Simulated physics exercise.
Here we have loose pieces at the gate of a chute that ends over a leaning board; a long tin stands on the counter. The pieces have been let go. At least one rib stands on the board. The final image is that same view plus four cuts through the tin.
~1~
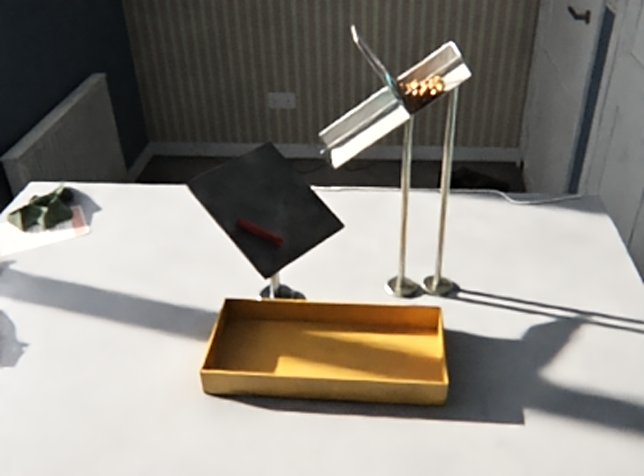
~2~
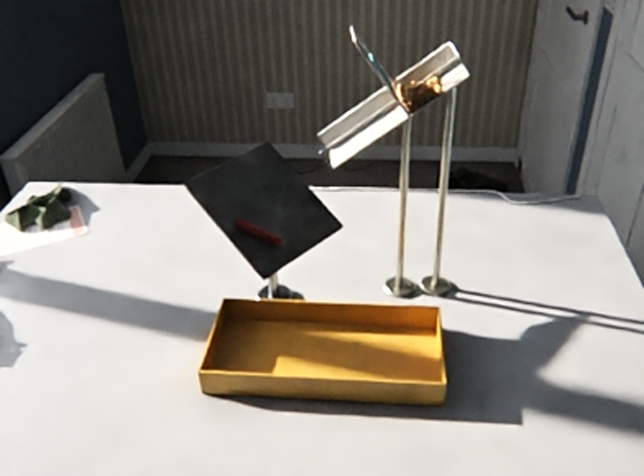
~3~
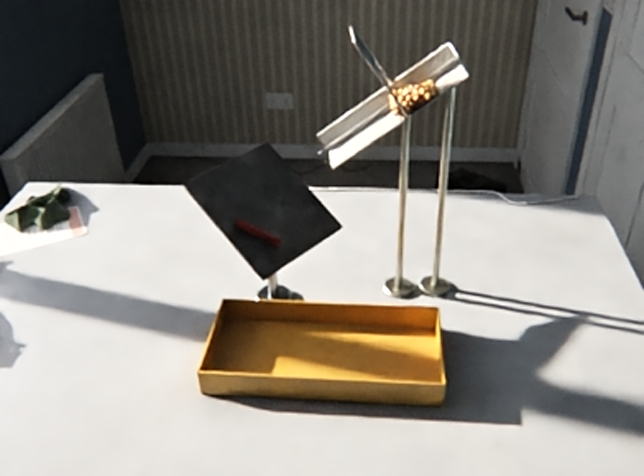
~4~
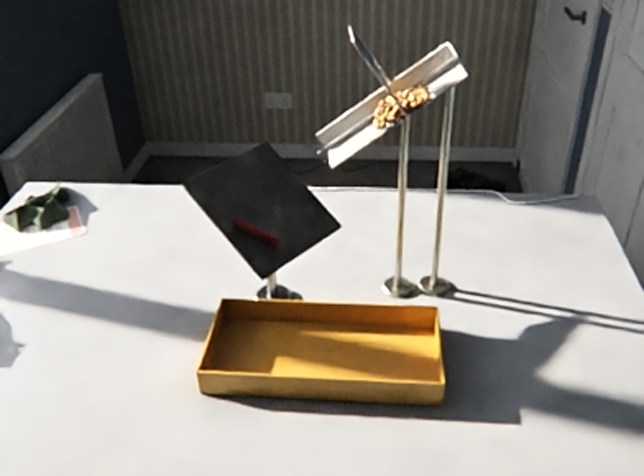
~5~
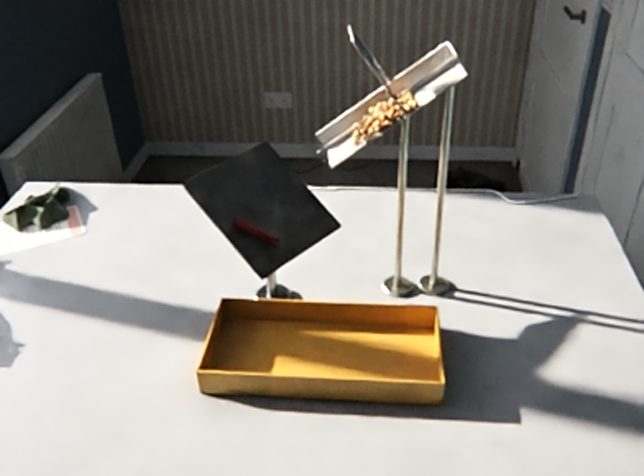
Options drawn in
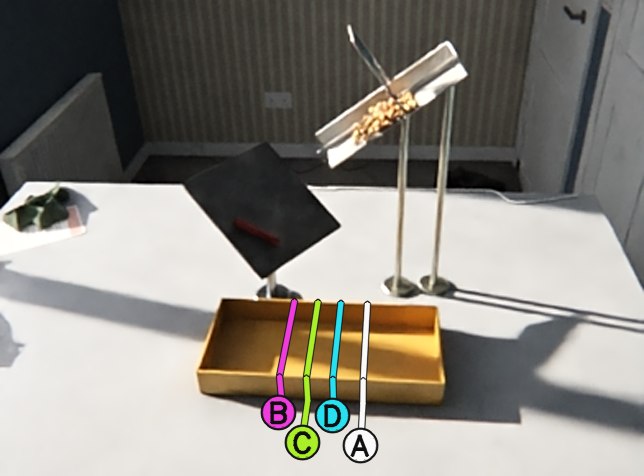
Small tan beads, bunched at first behind a thin raised gate near the top of a pale metal chute on two slim posts, slide down its slope to the left, spreading into a longer cluster. Below and to the left, a dark tilted board bearing a short red rib stands behind an empty yellow tin on a sunlit white counter. The camera looks slightly down across the room and stays practically still.
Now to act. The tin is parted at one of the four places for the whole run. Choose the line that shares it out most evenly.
D beats the others.
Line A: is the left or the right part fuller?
More lands on the left.
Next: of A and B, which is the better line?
Here it is line A.
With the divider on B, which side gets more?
More lands on the right.
On the marked copy, line A crosses the front rim at (363, 379); line B crosses the front rim at (279, 375); line C crosses the front rim at (306, 376); line D crosses the front rim at (332, 377).
If A is chosen, of what is caught, most on the left of the divider, about a quarter on the right.
If B is chosen, of what is caught, a stray few on the left of the divider, nearly all on the right.
If C is chosen, of what is caught, a small part on the left of the divider, nearly all on the right.
If D is chosen, of what is caught, about two thirds on the left of the divider, about a third on the right.
